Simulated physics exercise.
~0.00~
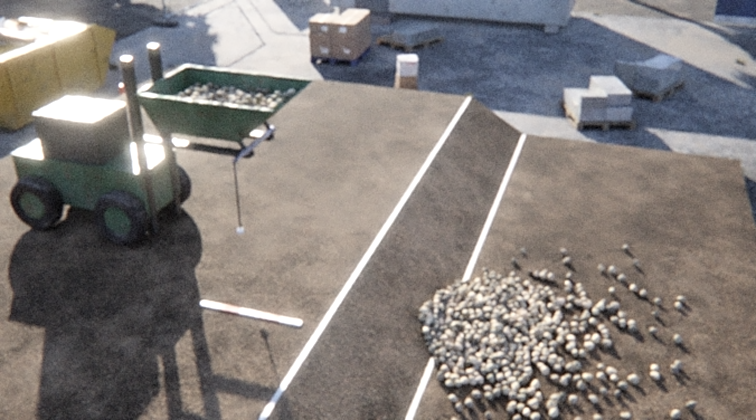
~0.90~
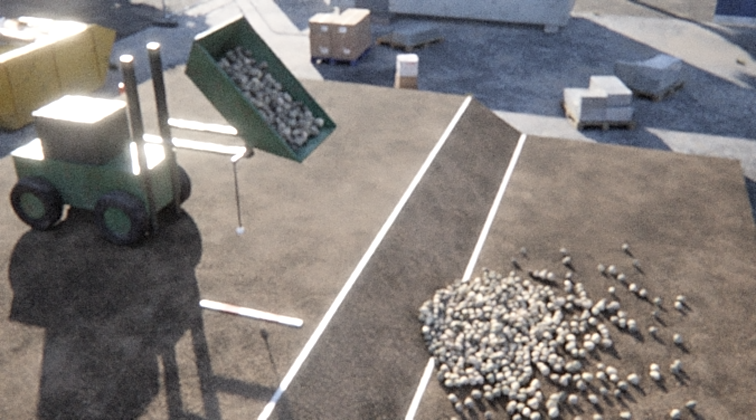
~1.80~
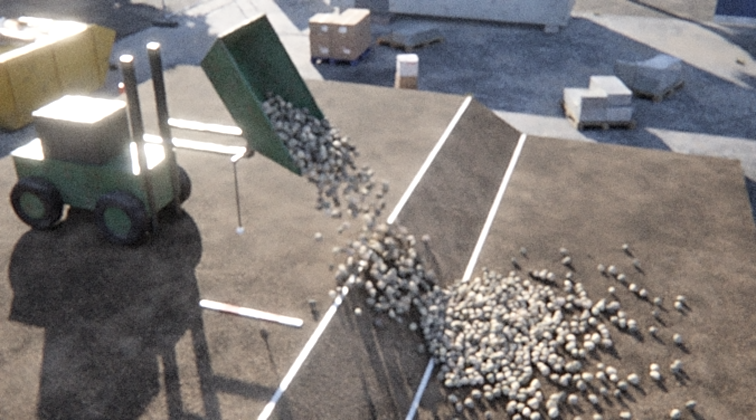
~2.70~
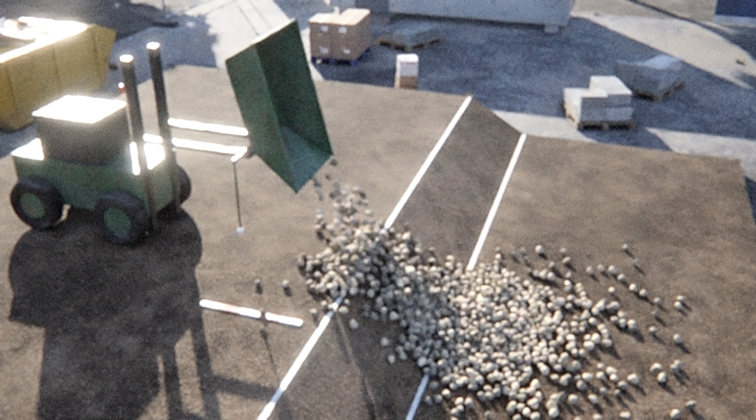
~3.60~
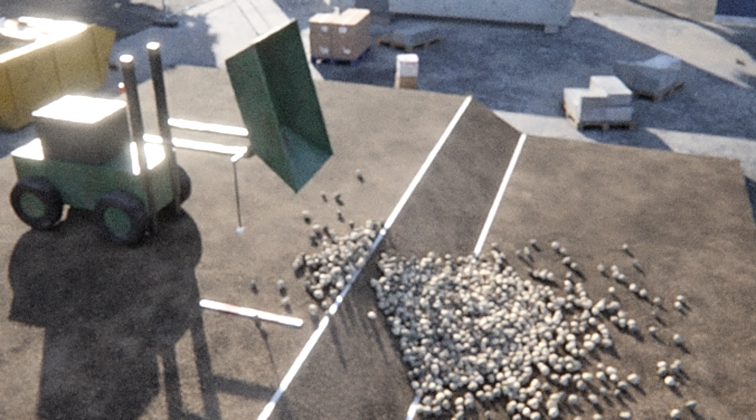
We see a green fork truck beside a loose heap of pale stones tip its raised skip steeply to the right, pouring out another load that spreads across the white-lined slope, some joining the heap and the rest lying near the upper line, the skip left empty and tilted.
